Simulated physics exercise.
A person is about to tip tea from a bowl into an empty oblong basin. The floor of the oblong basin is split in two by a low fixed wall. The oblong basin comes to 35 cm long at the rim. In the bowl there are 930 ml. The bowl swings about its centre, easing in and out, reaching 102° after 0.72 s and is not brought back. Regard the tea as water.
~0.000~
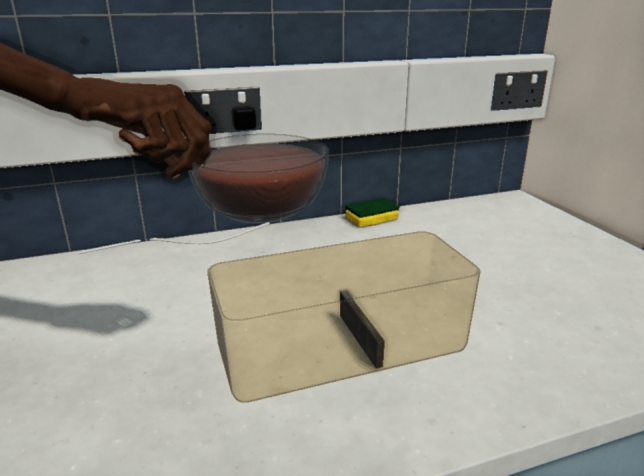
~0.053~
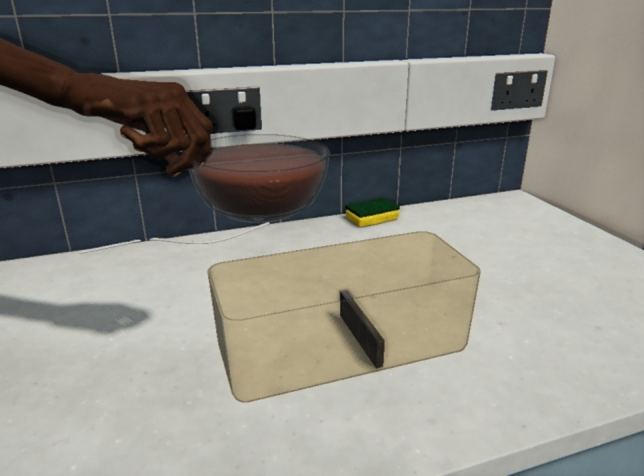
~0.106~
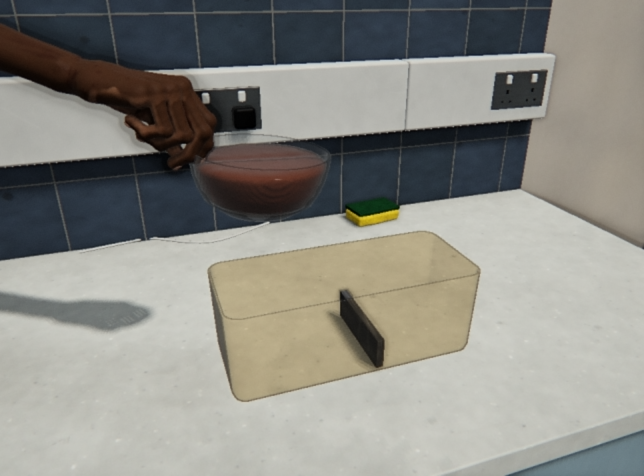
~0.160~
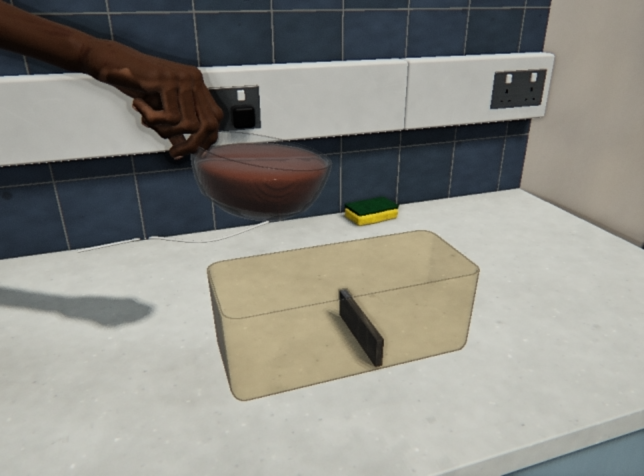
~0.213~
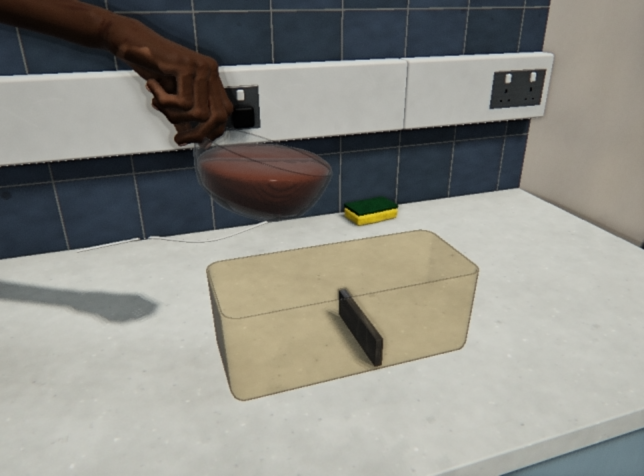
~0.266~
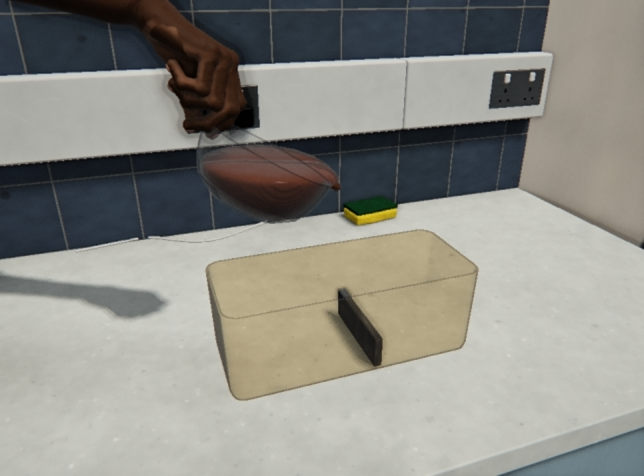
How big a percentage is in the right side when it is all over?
Roughly 50 per cent is in the right side.
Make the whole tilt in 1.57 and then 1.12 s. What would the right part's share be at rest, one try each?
Respectively 70 and 65 %.
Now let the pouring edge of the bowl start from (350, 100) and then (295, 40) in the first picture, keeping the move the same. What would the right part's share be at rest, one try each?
It comes to 70 per cent, and then 50 per cent.
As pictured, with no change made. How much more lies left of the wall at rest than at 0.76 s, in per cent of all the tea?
About 7 percent.
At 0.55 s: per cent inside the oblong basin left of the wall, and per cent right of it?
I'd say some 9 on the left and some 36 on the right.
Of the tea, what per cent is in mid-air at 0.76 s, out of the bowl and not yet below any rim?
Near 5 percent.
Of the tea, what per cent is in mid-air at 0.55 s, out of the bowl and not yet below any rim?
About 38 per cent.
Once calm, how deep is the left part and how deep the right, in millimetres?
I'd expect close to 16 mm on the left and close to 24 mm on the right.
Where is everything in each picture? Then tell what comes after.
In the first frame, it leans 0°; its right rim is at (324, 147); the tea meets the walls at (191, 166) and (320, 153); the oblong basin's rim runs from (215, 293) to (455, 251); the wall's top is at (361, 315).
In the second frame, it leans 1°; its right rim is at (324, 148); the tea meets the walls at (190, 165) and (320, 154).
In the third frame, it leans 5°; its right rim is at (326, 152); the tea meets the walls at (192, 162) and (322, 155).
In the fourth frame, it leans 12°; its right rim is at (327, 159); the tea meets the walls at (194, 161) and (323, 156).
In the fifth frame, it leans 20°; its right rim is at (327, 168); the tea meets the walls at (197, 160) and (323, 162); 2 per cent is over the edge.
In the sixth frame, it leans 31°; its right rim is at (325, 180); the tea meets the walls at (199, 162) and (318, 169); 8 per cent is over the edge.
After 0.55 s the tilt is 89° and 17 per cent is still to pour, 9 is left of the wall and 36 right of it.
After 0.76 s the tilt is 102° and 1 per cent is still to pour, 41 is left of the wall and 53 right of it.
After 0.98 s the tilt is 102° and 0 per cent is still to pour, 47 is left of the wall and 51 right of it.
After 1.22 s the tilt is 102° and 0 per cent is still to pour, 48 is left of the wall and 50 right of it.
In the end 48 per cent lies left of the wall, 50 right of it and 2 outside.
